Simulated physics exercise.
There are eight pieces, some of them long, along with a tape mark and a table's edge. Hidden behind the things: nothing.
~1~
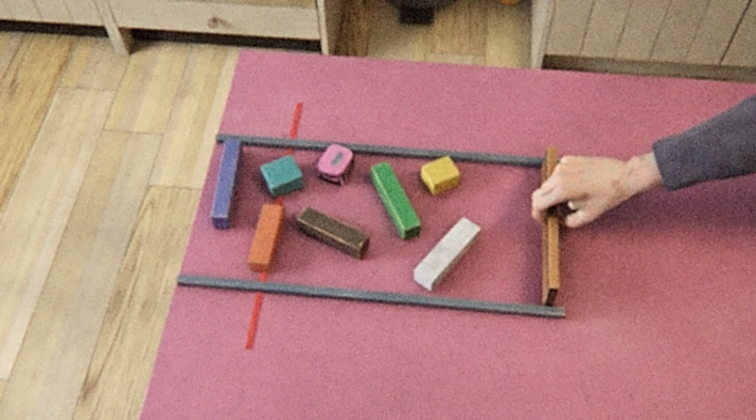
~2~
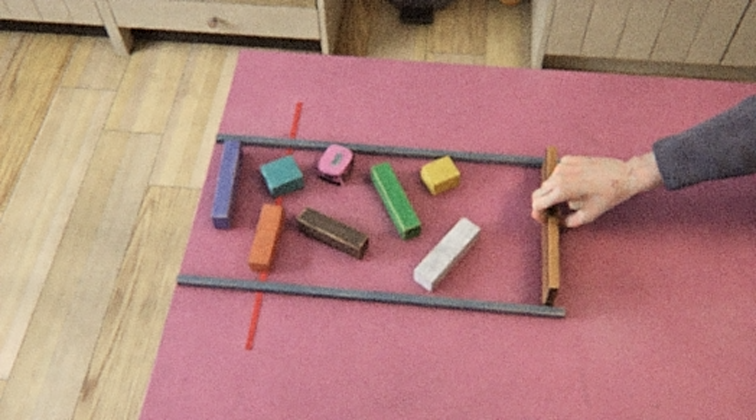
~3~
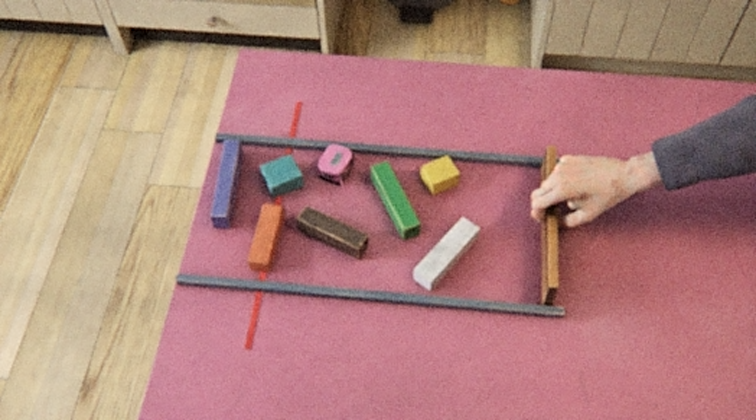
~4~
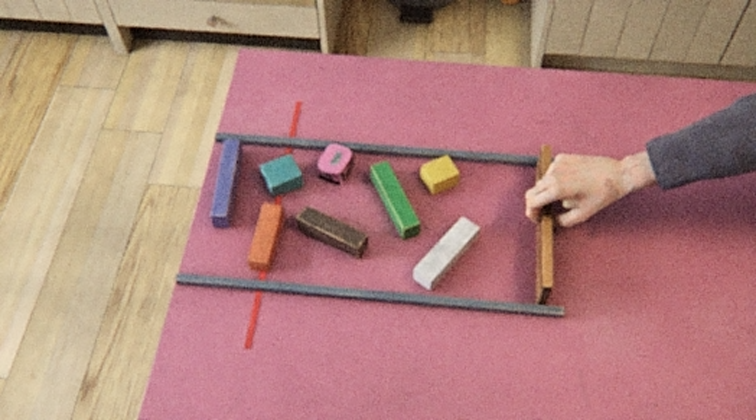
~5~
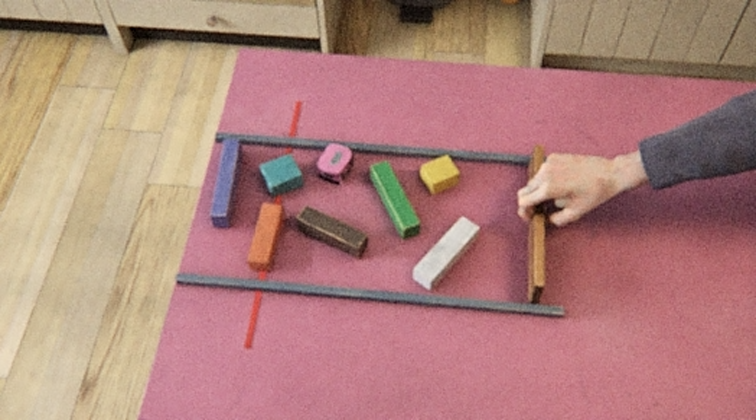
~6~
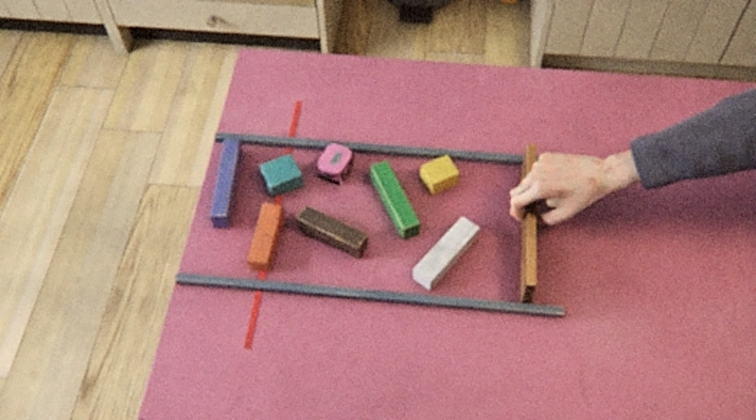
The clip shows a hand holding a wooden board across two dark rails on a pink surface, with colourful blocks and a pink case lying between them; the hand then slides the board a short way left, while the blocks stay still.
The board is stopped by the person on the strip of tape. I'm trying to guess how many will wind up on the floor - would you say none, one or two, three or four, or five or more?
The pieces lost over the edge are fewer than three, but some.
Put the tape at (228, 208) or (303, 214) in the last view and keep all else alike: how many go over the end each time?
It comes to 6, then 0.
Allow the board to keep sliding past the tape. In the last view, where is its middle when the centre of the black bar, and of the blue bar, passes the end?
Points: About (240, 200) and about (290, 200).
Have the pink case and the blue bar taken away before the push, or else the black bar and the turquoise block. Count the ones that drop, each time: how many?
0 in the first try, 0 in the second.
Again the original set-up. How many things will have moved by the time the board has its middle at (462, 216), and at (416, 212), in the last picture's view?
By then 1, and later 3.
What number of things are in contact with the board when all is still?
The number is 2.
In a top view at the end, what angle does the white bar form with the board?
I'd estimate about 0 degrees.
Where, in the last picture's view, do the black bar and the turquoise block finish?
You'll find the first one at (224, 233) and the second at (216, 186).
Soon after, none off yet; blue bar at rest near (227, 182); orange bar at rest near (266, 237); turquoise block at rest near (282, 175).
Then, none off yet; blue bar at rest near (227, 182); orange bar moving near (256, 236); turquoise block moved a little near (272, 178).
At rest, the number that fall off is one or two; fallen, blue bar.
